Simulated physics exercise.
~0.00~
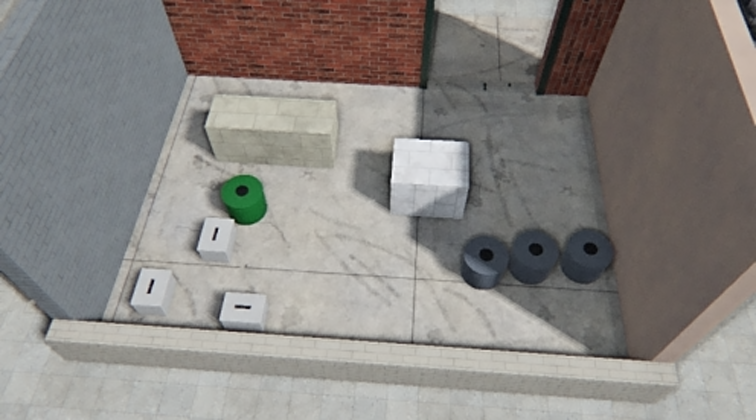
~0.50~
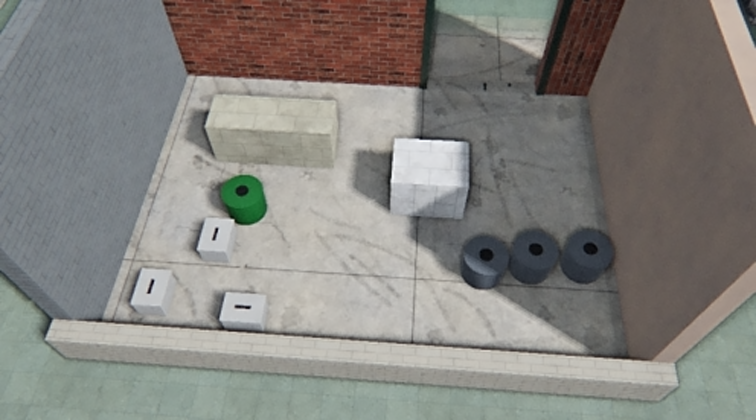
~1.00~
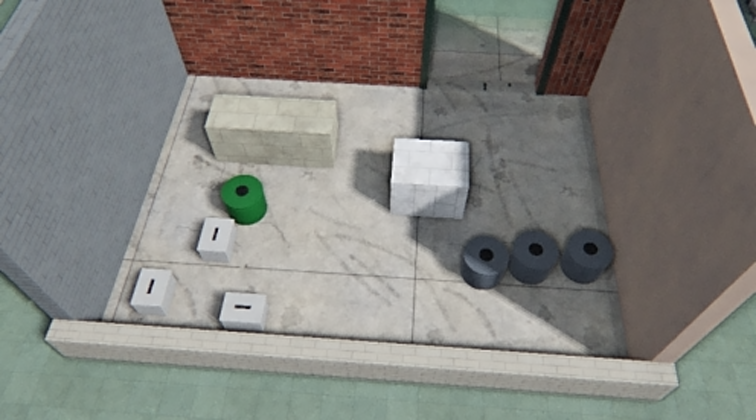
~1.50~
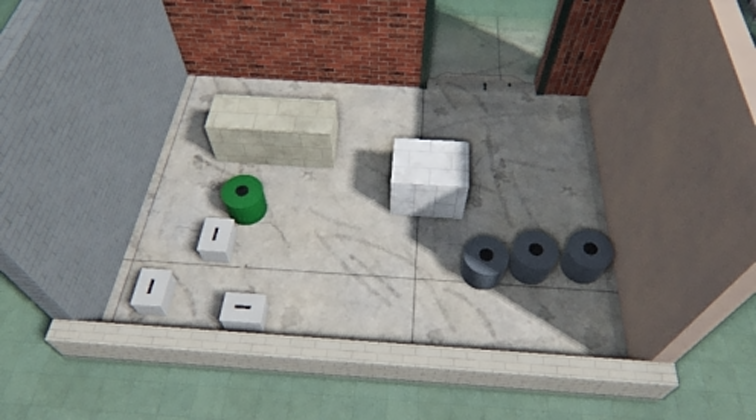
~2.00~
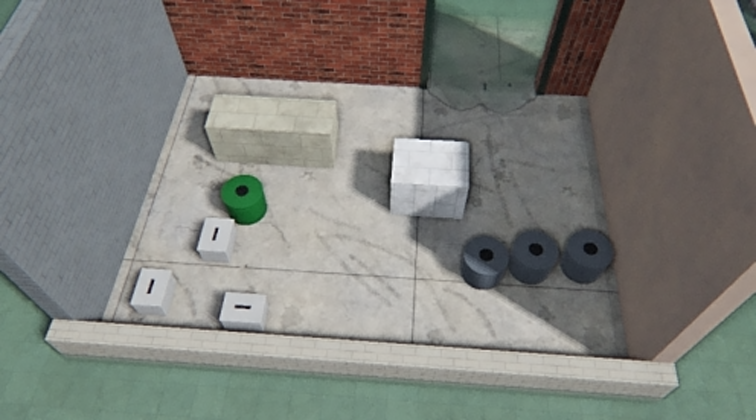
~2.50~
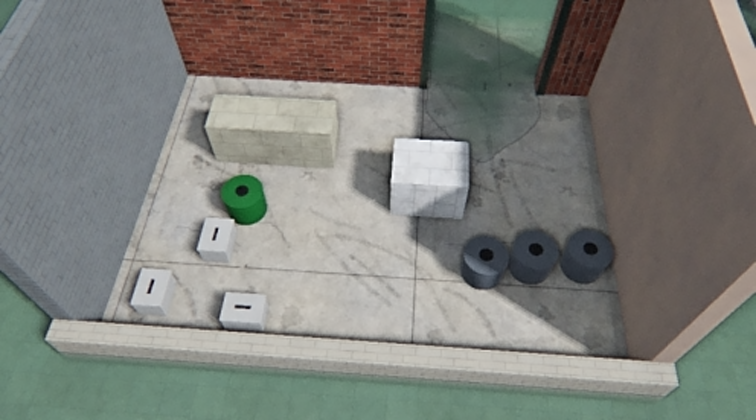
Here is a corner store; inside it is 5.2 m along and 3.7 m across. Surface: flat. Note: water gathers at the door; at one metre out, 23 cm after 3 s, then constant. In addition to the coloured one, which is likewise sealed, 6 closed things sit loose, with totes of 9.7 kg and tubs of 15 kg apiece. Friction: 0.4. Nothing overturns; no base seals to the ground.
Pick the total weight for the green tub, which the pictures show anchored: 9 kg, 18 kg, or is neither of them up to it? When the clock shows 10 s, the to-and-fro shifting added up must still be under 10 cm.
18 kg is needed.
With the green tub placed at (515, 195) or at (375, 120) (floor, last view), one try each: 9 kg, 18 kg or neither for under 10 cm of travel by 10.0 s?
In order: Both fall short; only the heavier one succeeds.
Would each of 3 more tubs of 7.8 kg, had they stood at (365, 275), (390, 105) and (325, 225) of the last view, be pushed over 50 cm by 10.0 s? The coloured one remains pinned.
Answer by position: Outside the range; inside the range; outside the range.
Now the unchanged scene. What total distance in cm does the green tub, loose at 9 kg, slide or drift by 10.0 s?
50 cm, roughly.
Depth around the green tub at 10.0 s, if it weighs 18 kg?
Something like 6 centimetres.
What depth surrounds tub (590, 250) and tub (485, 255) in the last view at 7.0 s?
Depths: Near 16 cm, then near 7 cm.
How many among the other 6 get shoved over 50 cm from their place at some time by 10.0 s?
By my tally, 6.
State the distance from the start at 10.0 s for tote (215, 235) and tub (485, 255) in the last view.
80 cm and 150 cm respectively.
After 3.5 s the green tub would be 0 cm from its start with 9 kg and 0 cm from its start with 18 kg; 0 cm of water round it then.
After 4.5 s the green tub would be 0 cm from its start with 9 kg and 0 cm from its start with 18 kg; 1 cm of water round it then.
After 7.0 s the green tub would be 0 cm from its start with 9 kg and 0 cm from its start with 18 kg; 2 cm of water round it then.
After 10.0 s the green tub would be 45 cm from its start with 9 kg and 0 cm from its start with 18 kg; 6 cm of water round it then.
